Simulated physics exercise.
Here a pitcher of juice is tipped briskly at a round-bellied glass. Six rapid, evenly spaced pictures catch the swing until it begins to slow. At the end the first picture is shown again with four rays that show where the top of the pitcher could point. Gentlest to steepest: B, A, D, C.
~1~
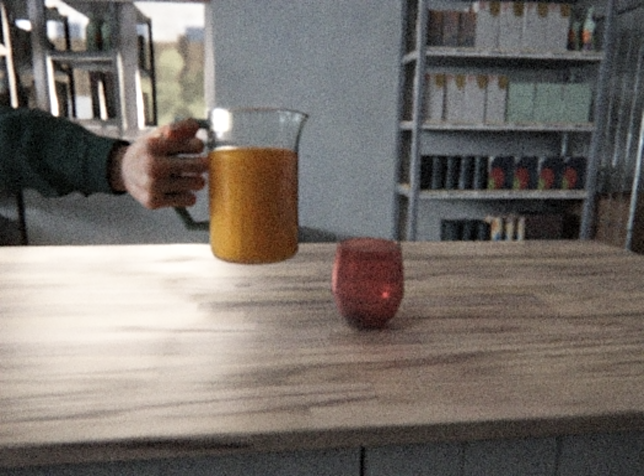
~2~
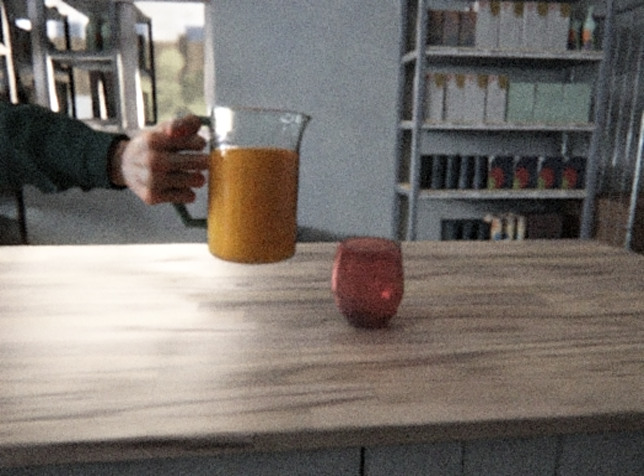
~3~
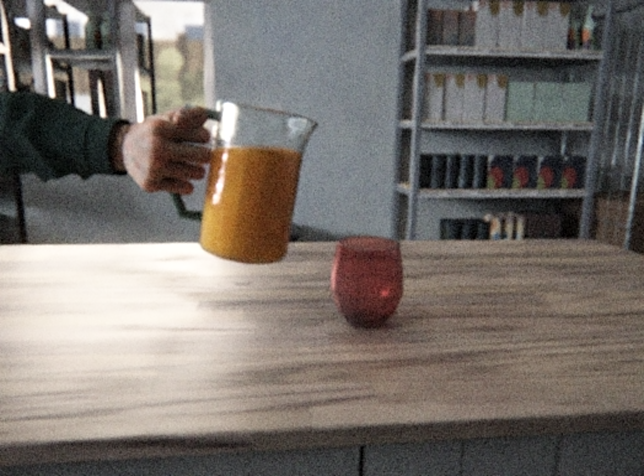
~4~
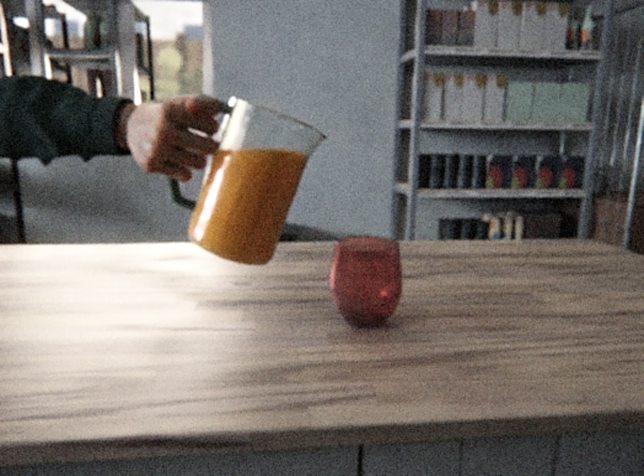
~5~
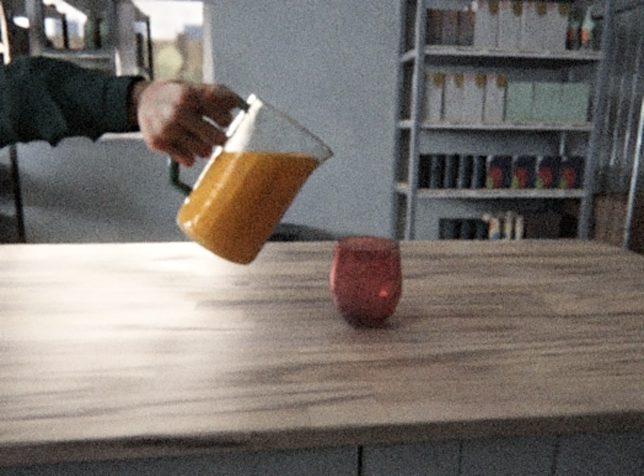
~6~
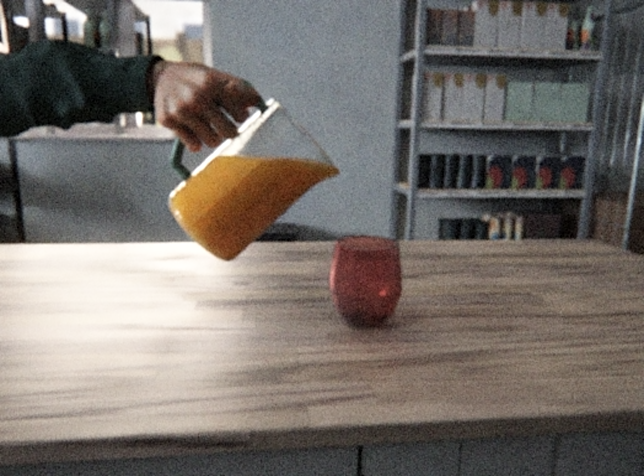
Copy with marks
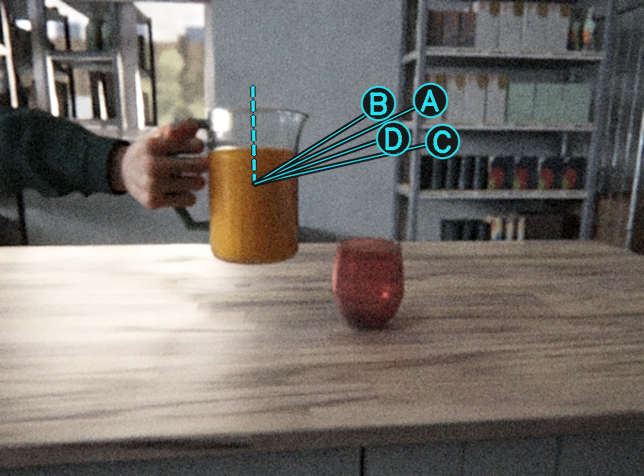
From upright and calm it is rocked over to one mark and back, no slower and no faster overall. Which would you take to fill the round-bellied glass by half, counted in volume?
Best: A.
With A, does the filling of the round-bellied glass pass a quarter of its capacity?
Yes.
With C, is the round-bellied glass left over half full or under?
Over.
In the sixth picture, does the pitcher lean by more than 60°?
No, it does not.
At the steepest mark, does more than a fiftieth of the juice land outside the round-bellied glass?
Yes, it does.
In cyan, A at (415, 107); B at (364, 115); C at (425, 145); D at (376, 141).
With A, the round-bellied glass ends with about 50 % of what it can hold.
With B, the round-bellied glass ends with about 32 % of what it can hold.
With C, the round-bellied glass ends with about 74 % of what it can hold; 14 % of the juice is spilt.
With D, the round-bellied glass ends with about 66 % of what it can hold; 5 % of the juice is spilt.
